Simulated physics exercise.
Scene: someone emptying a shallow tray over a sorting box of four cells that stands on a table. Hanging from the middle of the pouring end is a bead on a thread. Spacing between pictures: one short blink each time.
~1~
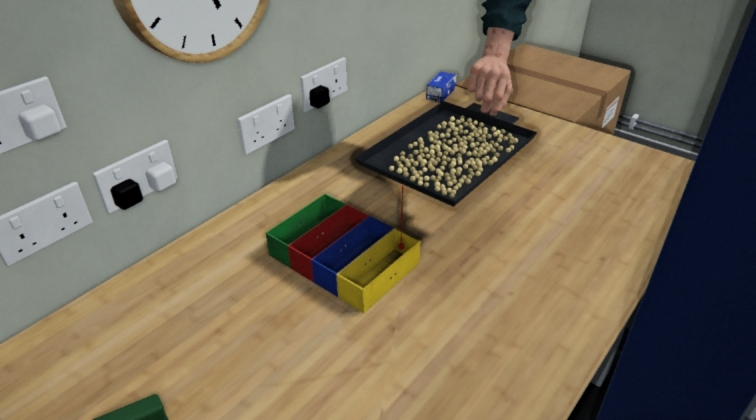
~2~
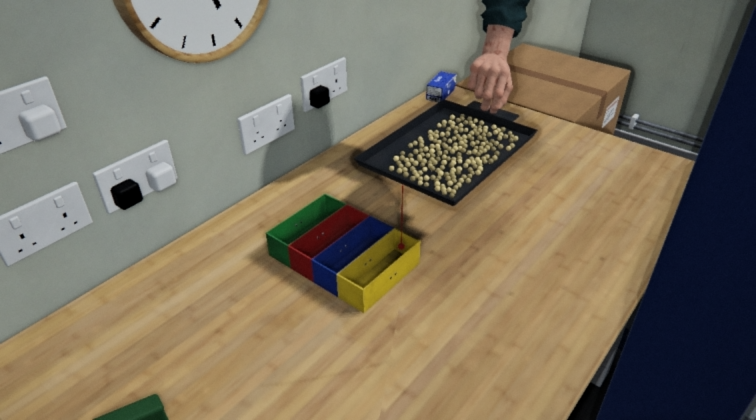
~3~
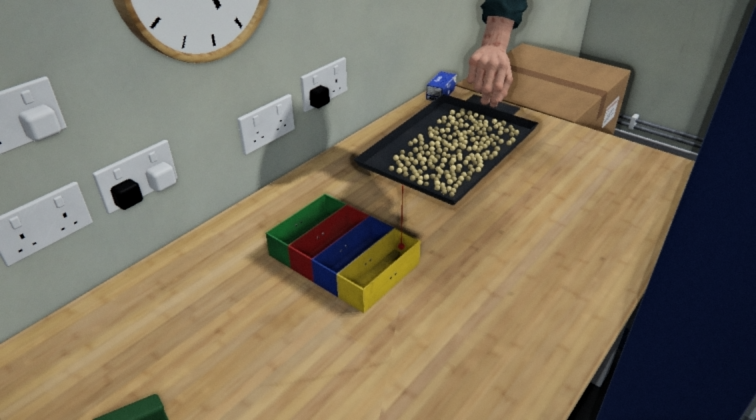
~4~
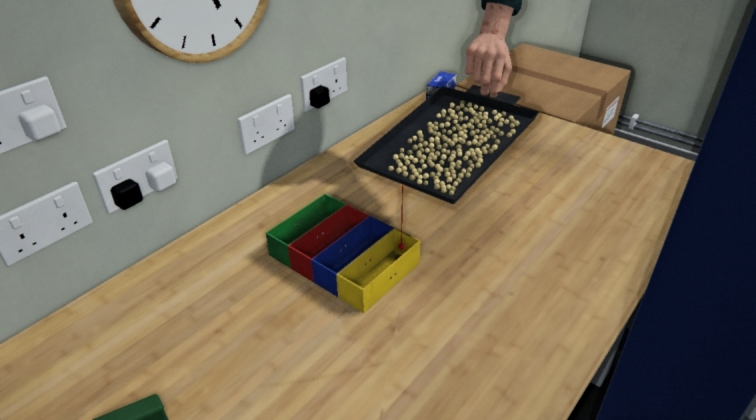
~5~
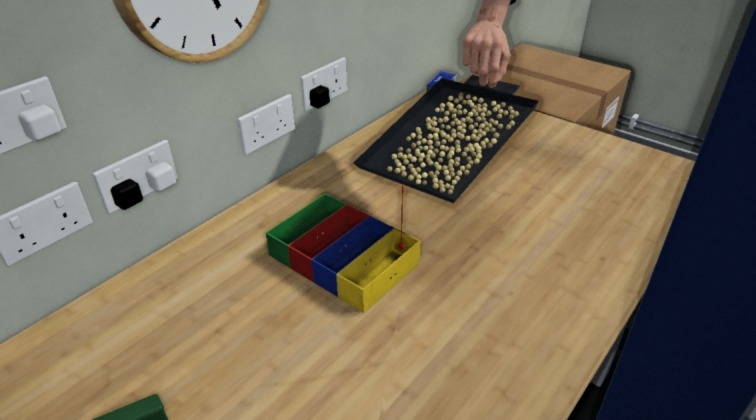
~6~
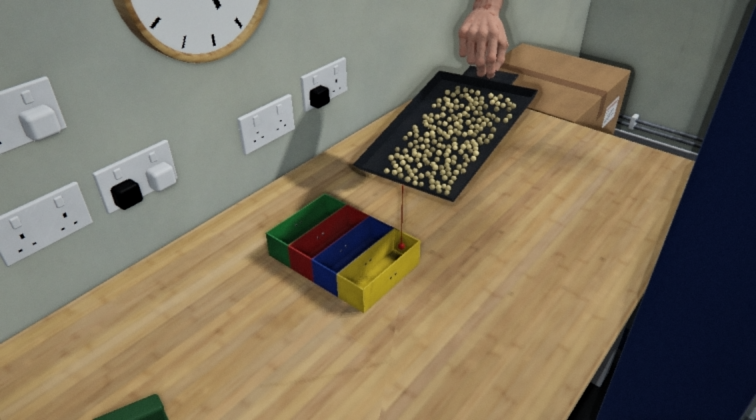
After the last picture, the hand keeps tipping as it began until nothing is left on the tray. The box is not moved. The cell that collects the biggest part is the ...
... Blue one.
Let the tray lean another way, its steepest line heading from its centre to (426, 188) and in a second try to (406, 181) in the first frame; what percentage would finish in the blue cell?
About 0 and 20 per cent.
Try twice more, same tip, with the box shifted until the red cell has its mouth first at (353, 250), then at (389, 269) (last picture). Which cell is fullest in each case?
Attempt 1 - the cell in red; attempt 2 - the green one.
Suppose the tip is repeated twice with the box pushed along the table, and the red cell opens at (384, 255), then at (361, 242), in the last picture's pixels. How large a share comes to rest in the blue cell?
Around 0 and around 20 per cent, in that order.
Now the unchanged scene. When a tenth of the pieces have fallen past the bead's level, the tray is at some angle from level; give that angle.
The angle is roughly 60° at that point.
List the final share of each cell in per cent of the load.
I'd put the green cell near 0, the red cell near 10, the blue cell near 50, and the yellow cell near 30.
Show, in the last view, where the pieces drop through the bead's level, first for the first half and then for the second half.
The leading part at (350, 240), the rest of it at (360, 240).
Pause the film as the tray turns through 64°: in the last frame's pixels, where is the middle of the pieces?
The middle of the pieces sits at roughly (374, 181).
Shortly afterwards, tray tipped steeply; near two thirds on the tray; a little in the blue cell; a little in the red cell; a little in the yellow cell; near a quarter falling or outside the box.
Next, tray tipped past a quarter turn; near half in the blue cell; near a quarter in the yellow cell; a little in the red cell; only a few in the green cell; a little falling or outside the box.
Some moments later, tray tipped past a quarter turn; near half in the blue cell; near a quarter in the yellow cell; a little in the red cell; only a few in the green cell; a little falling or outside the box.
In the end, tray tipped past a quarter turn; near half in the blue cell; near a quarter in the yellow cell; a little in the red cell; only a few in the green cell; a little outside the box.
